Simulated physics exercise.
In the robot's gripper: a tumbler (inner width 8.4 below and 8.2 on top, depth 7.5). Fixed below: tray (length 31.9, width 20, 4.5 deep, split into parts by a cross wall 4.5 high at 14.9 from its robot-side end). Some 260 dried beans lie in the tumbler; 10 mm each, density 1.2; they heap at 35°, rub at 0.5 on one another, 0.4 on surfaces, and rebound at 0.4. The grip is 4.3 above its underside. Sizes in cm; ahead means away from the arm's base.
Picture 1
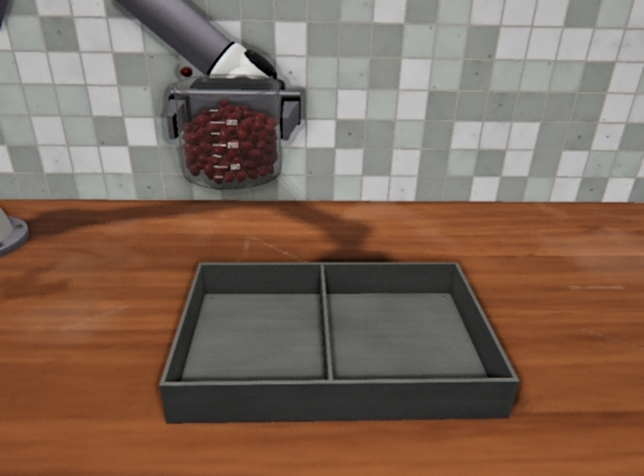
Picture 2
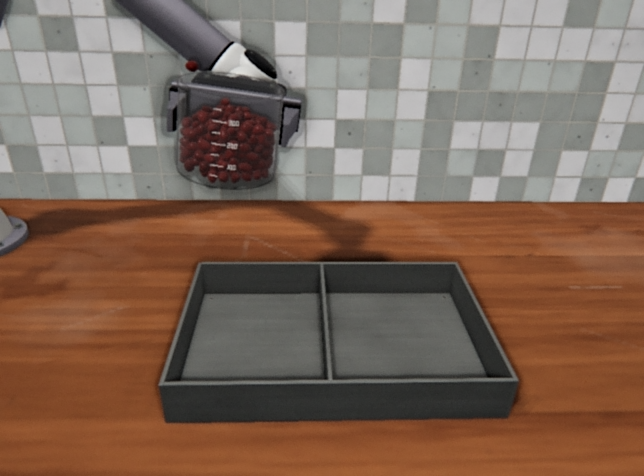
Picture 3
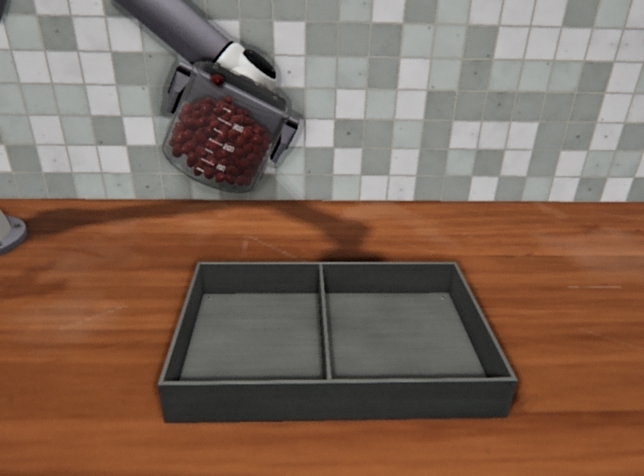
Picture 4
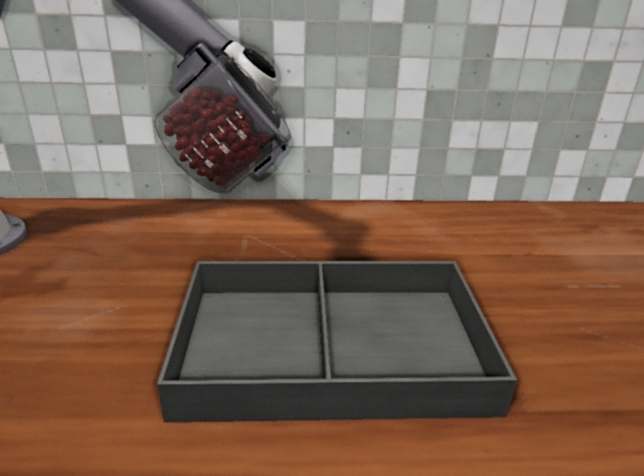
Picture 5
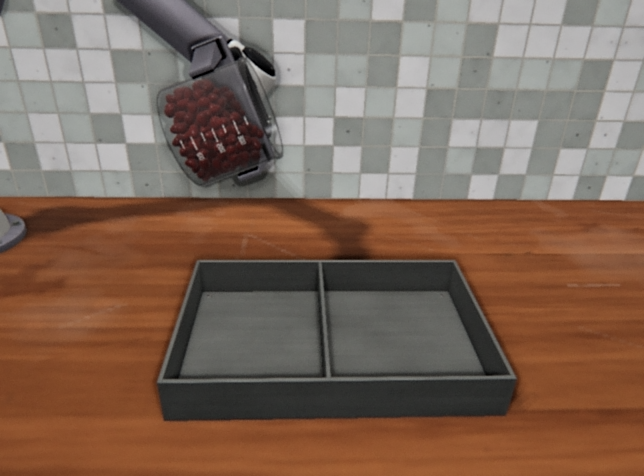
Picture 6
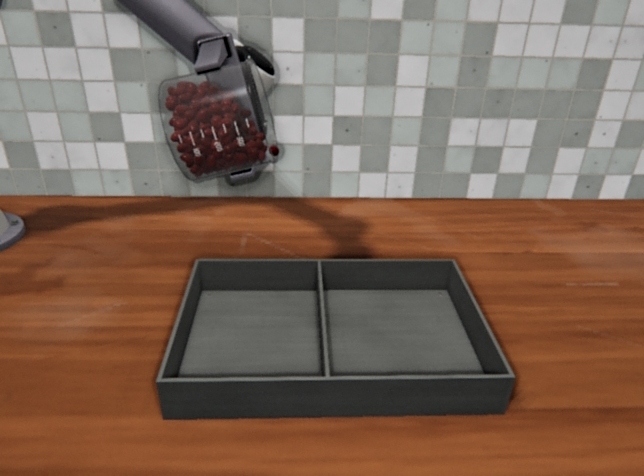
Robotic arm steadily tilting a clear container of dark red beans onto its side above a wooden counter with a divided gray tray.
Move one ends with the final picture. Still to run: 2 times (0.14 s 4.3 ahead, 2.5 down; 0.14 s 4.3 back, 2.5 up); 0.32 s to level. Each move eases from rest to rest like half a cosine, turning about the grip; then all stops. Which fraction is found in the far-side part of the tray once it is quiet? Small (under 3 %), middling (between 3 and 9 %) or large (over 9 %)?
In the far-side part of the tray the share is large, over 9 %.
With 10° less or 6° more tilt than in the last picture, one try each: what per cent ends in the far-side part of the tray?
About 5 and 25 per cent.
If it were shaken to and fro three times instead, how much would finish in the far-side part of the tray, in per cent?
It would be near 20 per cent.
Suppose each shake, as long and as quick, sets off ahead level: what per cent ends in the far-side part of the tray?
About 35 per cent.
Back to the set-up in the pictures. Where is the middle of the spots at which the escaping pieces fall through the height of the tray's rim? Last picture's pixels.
Around (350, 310).
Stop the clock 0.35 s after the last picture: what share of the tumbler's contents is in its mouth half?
About 35 per cent.
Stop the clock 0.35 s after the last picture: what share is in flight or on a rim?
Some 11 per cent.
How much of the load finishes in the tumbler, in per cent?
Roughly 75 per cent.
Then, 0.35 s later, tilted 76° forward, highest piece 26 above the table; 219 in the tumbler, 12 in the far-side part, 2 in the robot-side part, 29 in flight or on a rim.
Then, 0.70 s later, tilted 44° forward, highest piece 26 above the table; 194 in the tumbler, 41 in the far-side part, 27 in the robot-side part.
Then, 1.08 s later, level, highest piece 27 above the table; 194 in the tumbler, 41 in the far-side part, 27 in the robot-side part.
Then, 2.13 s later, level, highest piece 27 above the table; 194 in the tumbler, 41 in the far-side part, 27 in the robot-side part.
At rest, 194 in the tumbler, 41 in the far-side part, 27 in the robot-side part. That is 16 % in the far-side part of the tray.
